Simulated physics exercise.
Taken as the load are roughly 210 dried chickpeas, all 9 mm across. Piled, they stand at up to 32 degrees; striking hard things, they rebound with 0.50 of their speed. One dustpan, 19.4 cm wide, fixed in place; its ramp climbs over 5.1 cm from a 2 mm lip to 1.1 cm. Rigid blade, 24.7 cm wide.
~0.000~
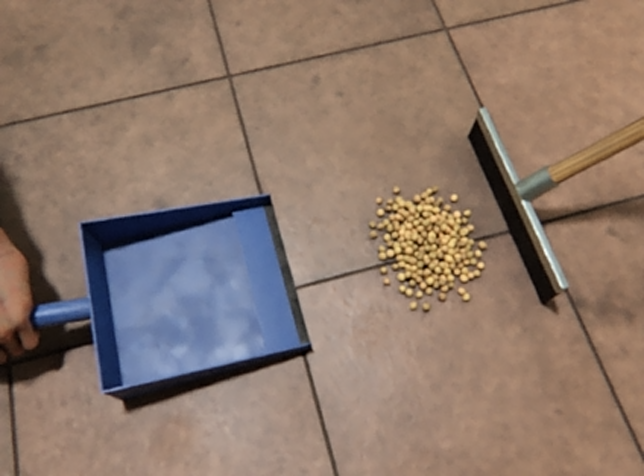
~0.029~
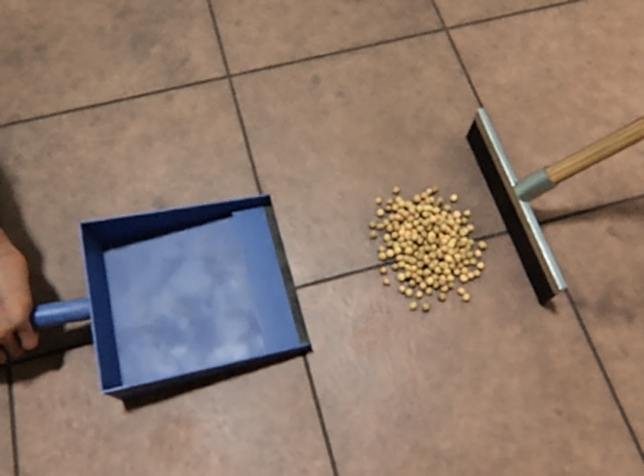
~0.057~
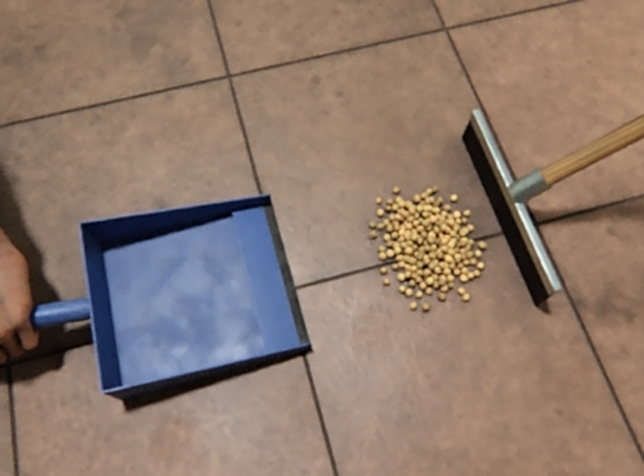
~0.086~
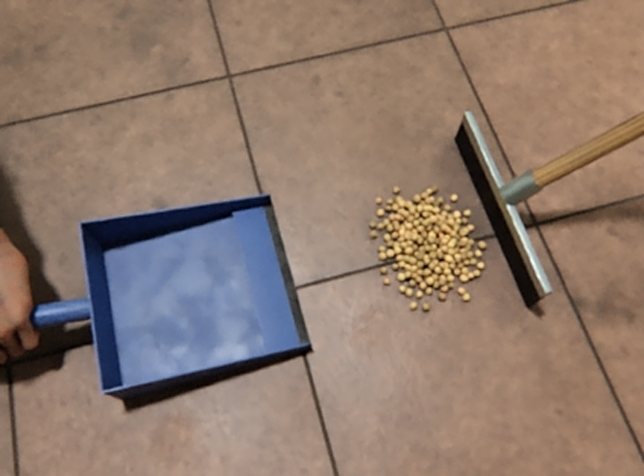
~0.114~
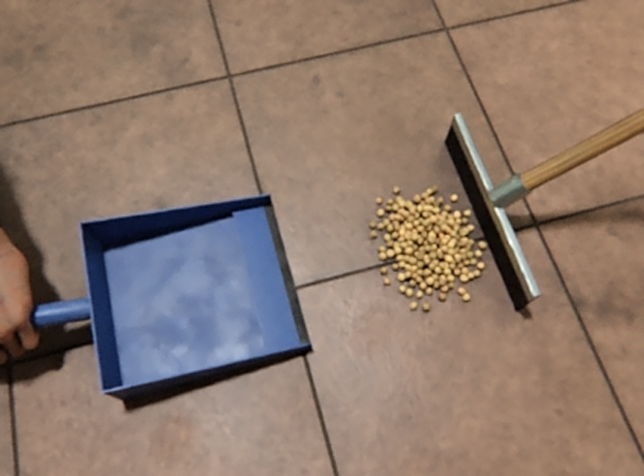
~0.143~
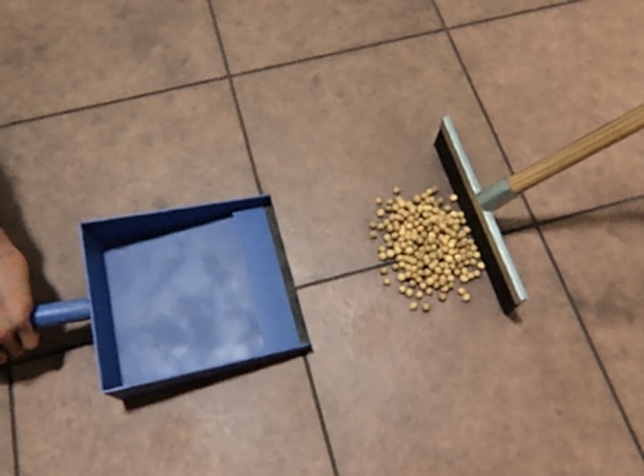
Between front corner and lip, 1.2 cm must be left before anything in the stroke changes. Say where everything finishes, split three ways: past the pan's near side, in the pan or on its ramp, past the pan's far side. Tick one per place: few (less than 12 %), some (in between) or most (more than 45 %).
Near side - few; pan - most; far side - few.
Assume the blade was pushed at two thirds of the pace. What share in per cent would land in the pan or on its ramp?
Share: Close to 65 %.
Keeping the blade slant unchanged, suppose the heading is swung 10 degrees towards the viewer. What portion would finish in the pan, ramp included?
Then about 65 per cent.
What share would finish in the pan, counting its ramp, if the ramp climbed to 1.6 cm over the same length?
Then around 65 percent, ramp counted.
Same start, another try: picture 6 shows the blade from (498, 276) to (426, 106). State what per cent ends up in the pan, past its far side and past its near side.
Pan 35, far 20, near 5.
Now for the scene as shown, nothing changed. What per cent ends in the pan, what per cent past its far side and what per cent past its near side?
In per cent - near side 5, pan 70, far side 5.
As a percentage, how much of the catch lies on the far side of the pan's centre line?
Roughly 40 in a hundred.
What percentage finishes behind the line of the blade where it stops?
Roughly 0 percent of it.
Then, at 0.35 s, middle of the blade 13 cm from the lip; 0 % over the lip, far side 0 %, near side 5 %.
After 0.50 s, middle of the blade 5 cm from the lip; 10 % over the lip, far side 0 %, near side 5 %.
After 0.76 s, middle of the blade 1 cm from the lip; 70 % over the lip, far side 5 %, near side 5 %.
By 1.6 s all is still; near side 5 %, pan 70 %, far side 5 %, in front of the lip or behind the blade 20 %.
